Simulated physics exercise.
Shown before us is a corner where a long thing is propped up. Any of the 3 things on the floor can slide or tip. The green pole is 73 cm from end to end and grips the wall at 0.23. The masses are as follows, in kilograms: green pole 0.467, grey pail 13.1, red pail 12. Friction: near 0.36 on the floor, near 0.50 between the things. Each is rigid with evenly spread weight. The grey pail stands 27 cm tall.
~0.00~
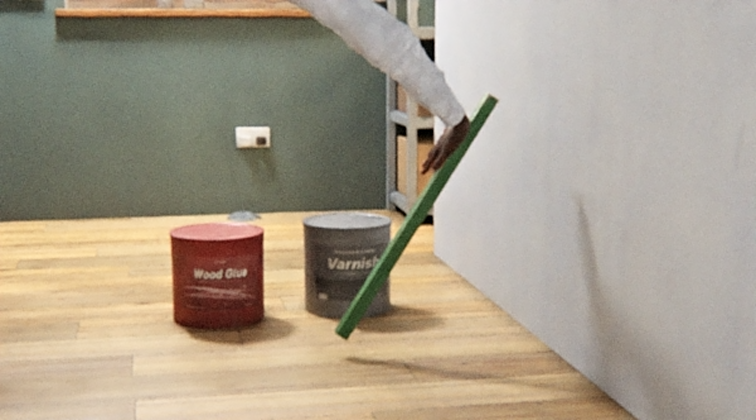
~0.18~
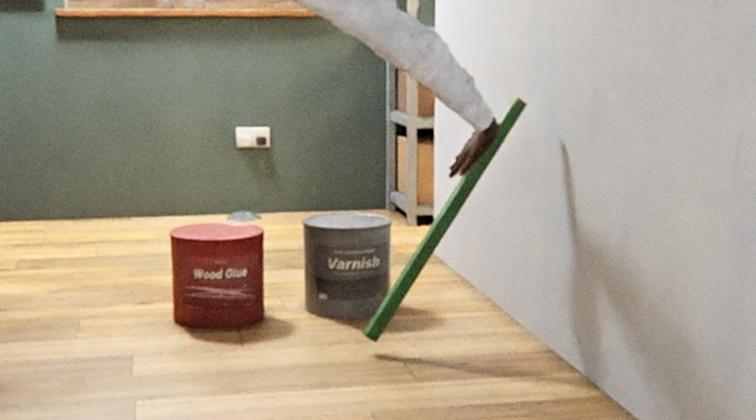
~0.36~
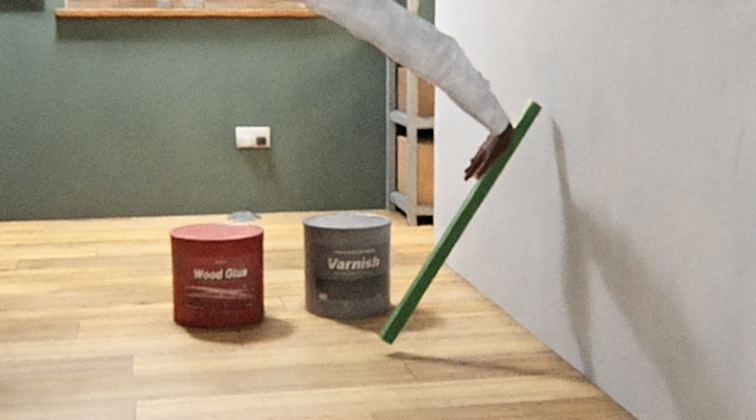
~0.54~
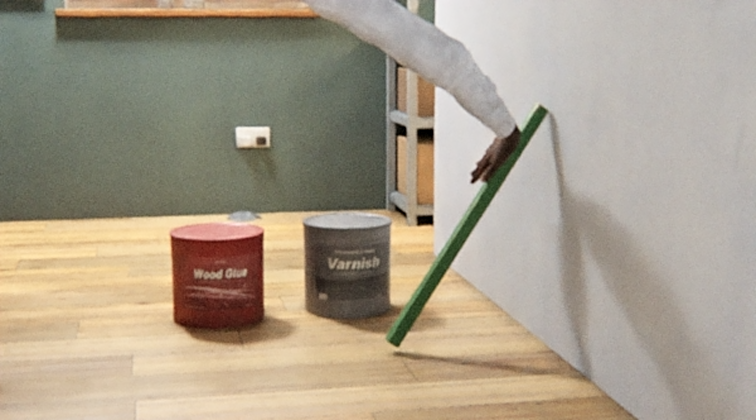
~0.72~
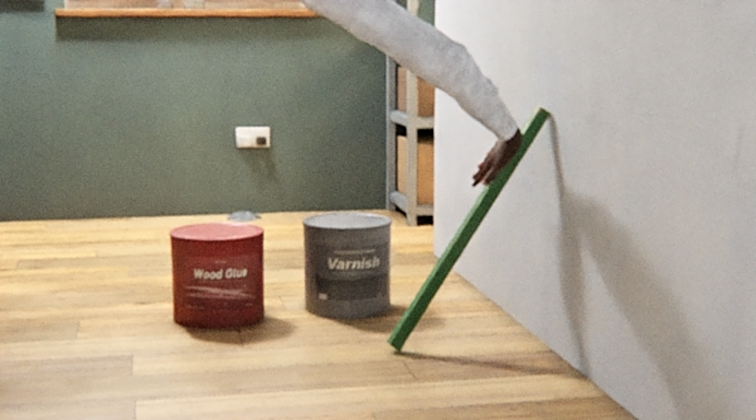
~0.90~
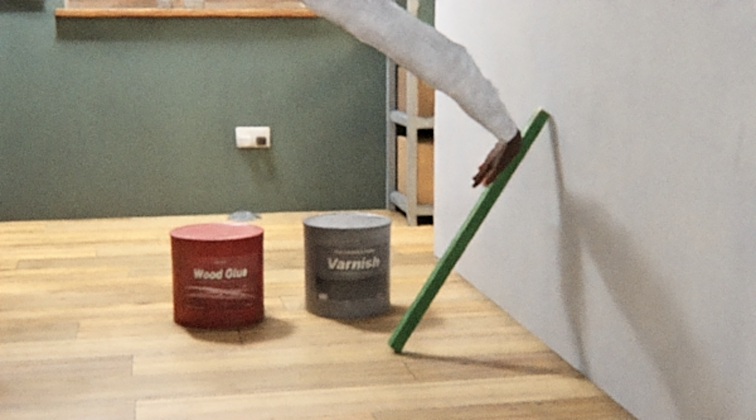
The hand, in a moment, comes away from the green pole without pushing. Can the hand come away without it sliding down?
Yes.
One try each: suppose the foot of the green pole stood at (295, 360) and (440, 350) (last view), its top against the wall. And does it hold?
First time round it collapses; second time round it does not slip.
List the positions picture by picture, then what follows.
In the first picture, 15 cm still to go; green pole (416, 217); grey pail (347, 264).
In the second picture, 7 cm still to go; green pole (445, 219); grey pail (347, 264).
In the third picture, 3 cm still to go; green pole (460, 223); grey pail (347, 264).
In the fourth picture, 1 cm still to go; green pole (466, 226); grey pail (347, 264).
Propped up under the hand; green pole (468, 228); grey pail (347, 264), in the fifth picture.
Propped up under the hand; green pole (468, 230); grey pail (347, 264), in the sixth picture.
By 1.10 s, all is still.
By 1.50 s, green pole resting near (468, 230).
When it is over (2.2 s), all 3 within 10 cm of the start. End places, in pixels of the last picture, green pole near (468, 230). The pole remains leaning.
